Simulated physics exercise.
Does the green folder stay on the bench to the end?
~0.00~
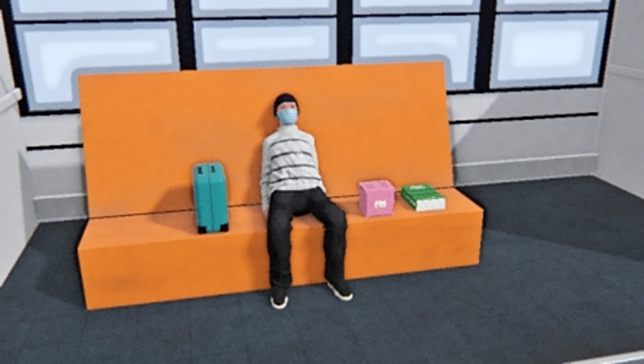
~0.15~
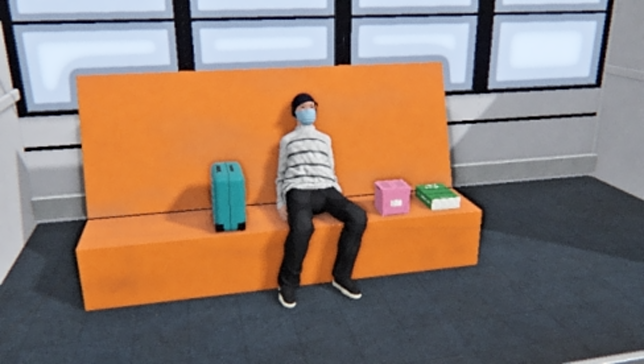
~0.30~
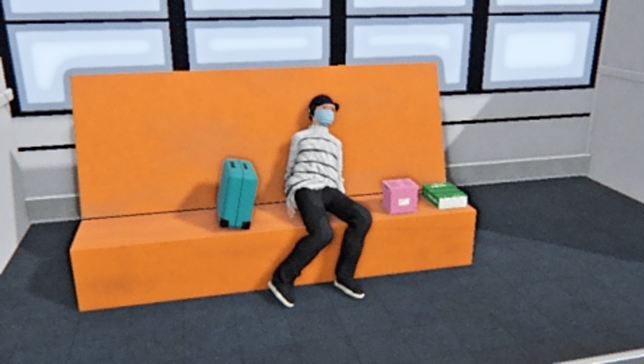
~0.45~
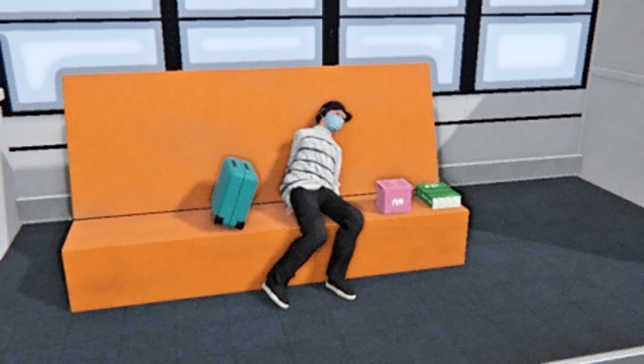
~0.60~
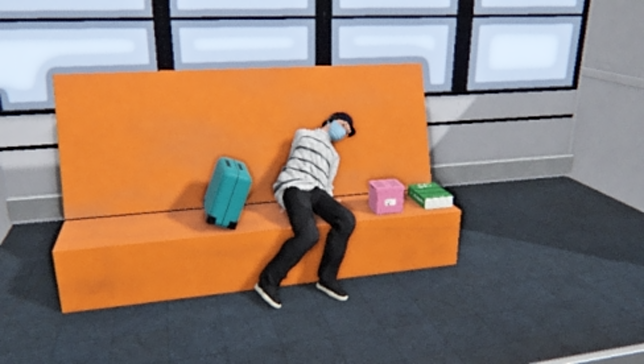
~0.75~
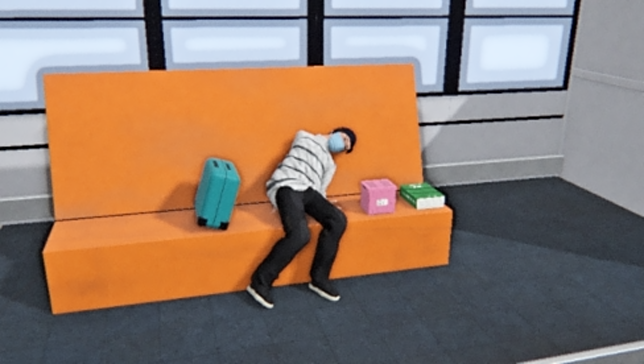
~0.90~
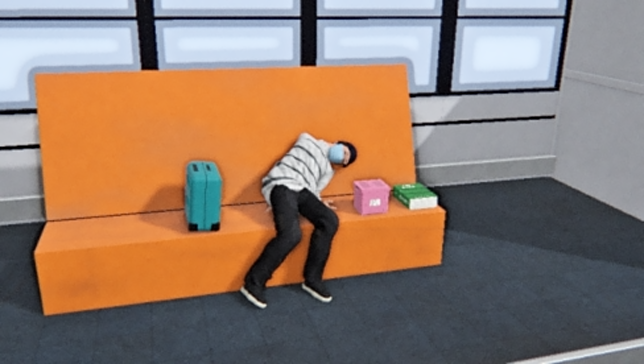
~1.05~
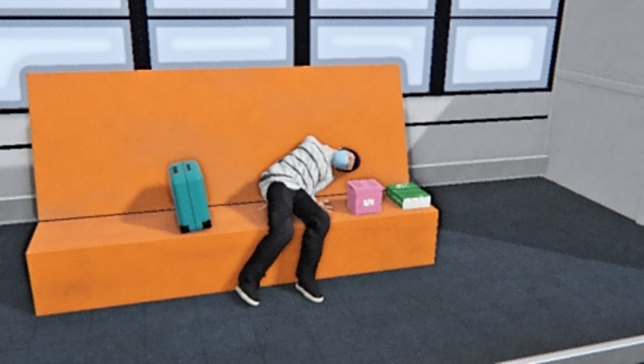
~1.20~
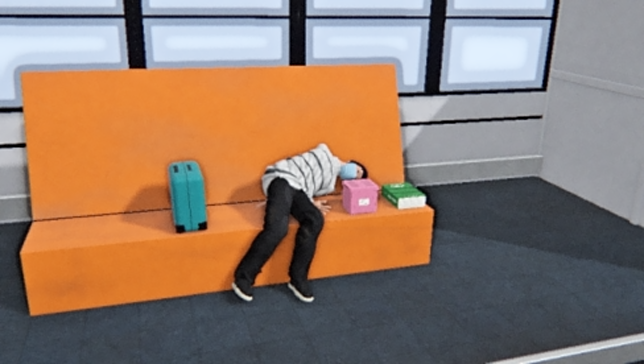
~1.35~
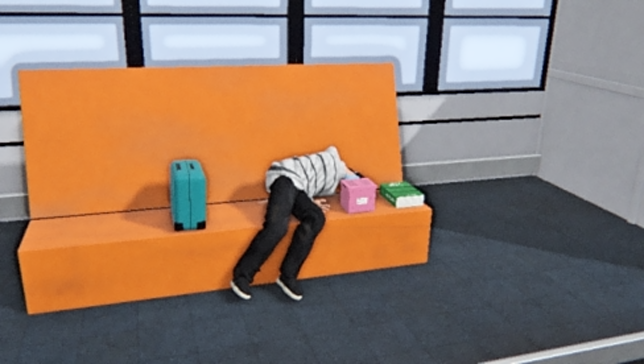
Yes, the green folder stays on the seat near the right end of the bench, lying flat beside the pink tub.
A long orange bench stands on a dark floor beneath bright window panels, seen from the front and slightly above as the view drifts slightly right. A masked sleeper in a striped white top and black trousers sits in the middle, with a teal case to the left and a pink tub and green folder to the right. The case tips to the right, then rocks back upright, while the sleeper slumps sideways to the right, arms loose. The sleeper ends folded over with the head down behind the pink tub, hips still on the seat, and all three items remain on the bench.
